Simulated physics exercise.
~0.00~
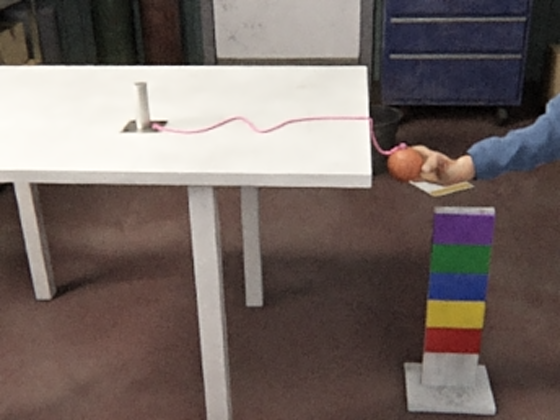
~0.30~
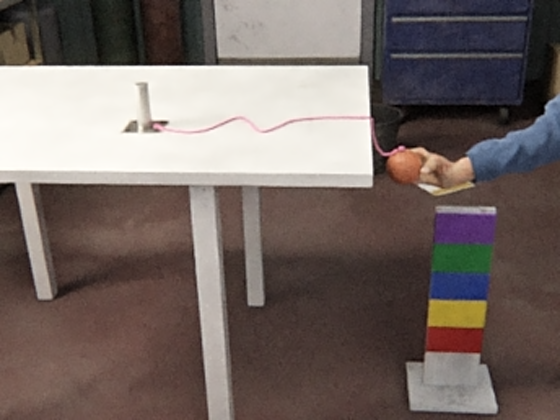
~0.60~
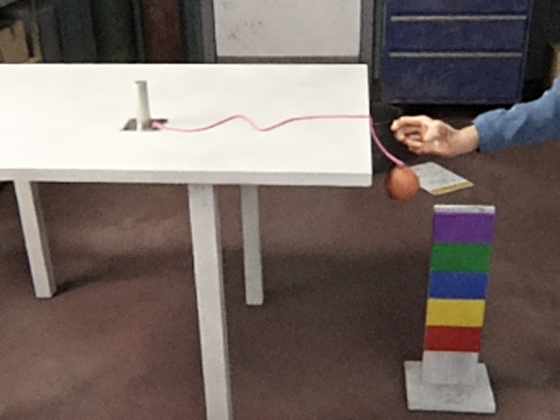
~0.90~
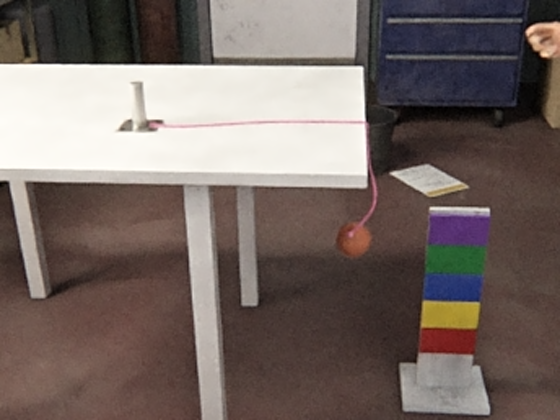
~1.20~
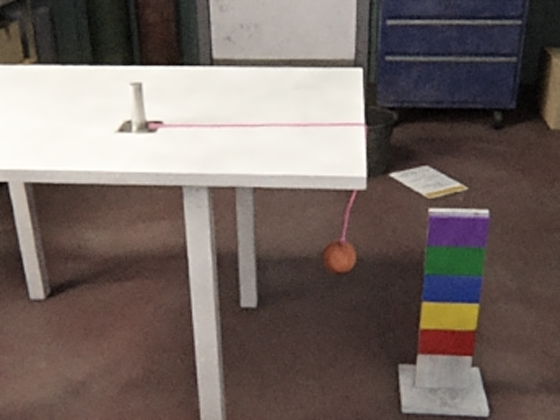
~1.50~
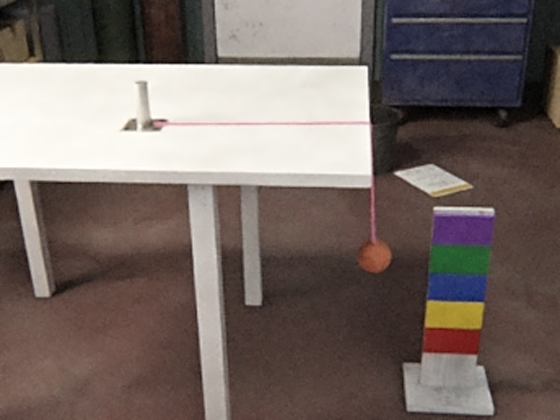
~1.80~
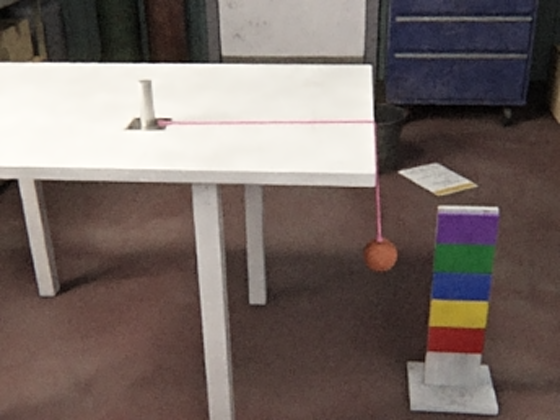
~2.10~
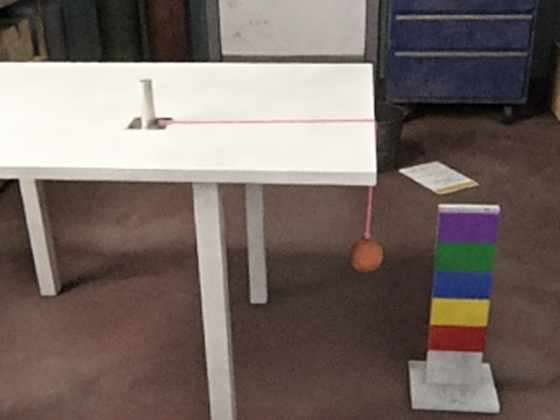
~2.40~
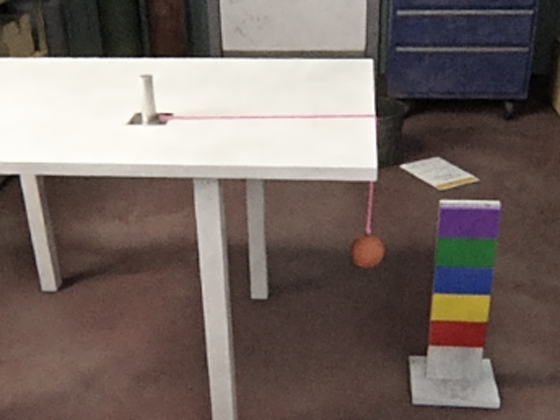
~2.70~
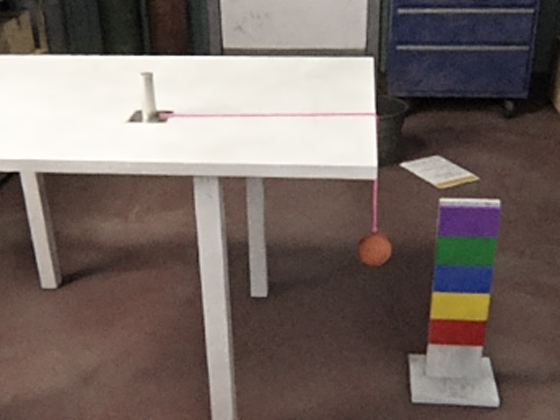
At a white workbench, a hand let go of an orange ball tied by a pink string to a post, and it dropped past the edge, pulled the string straight, and swung gently before hanging level with the green band on a striped stand.
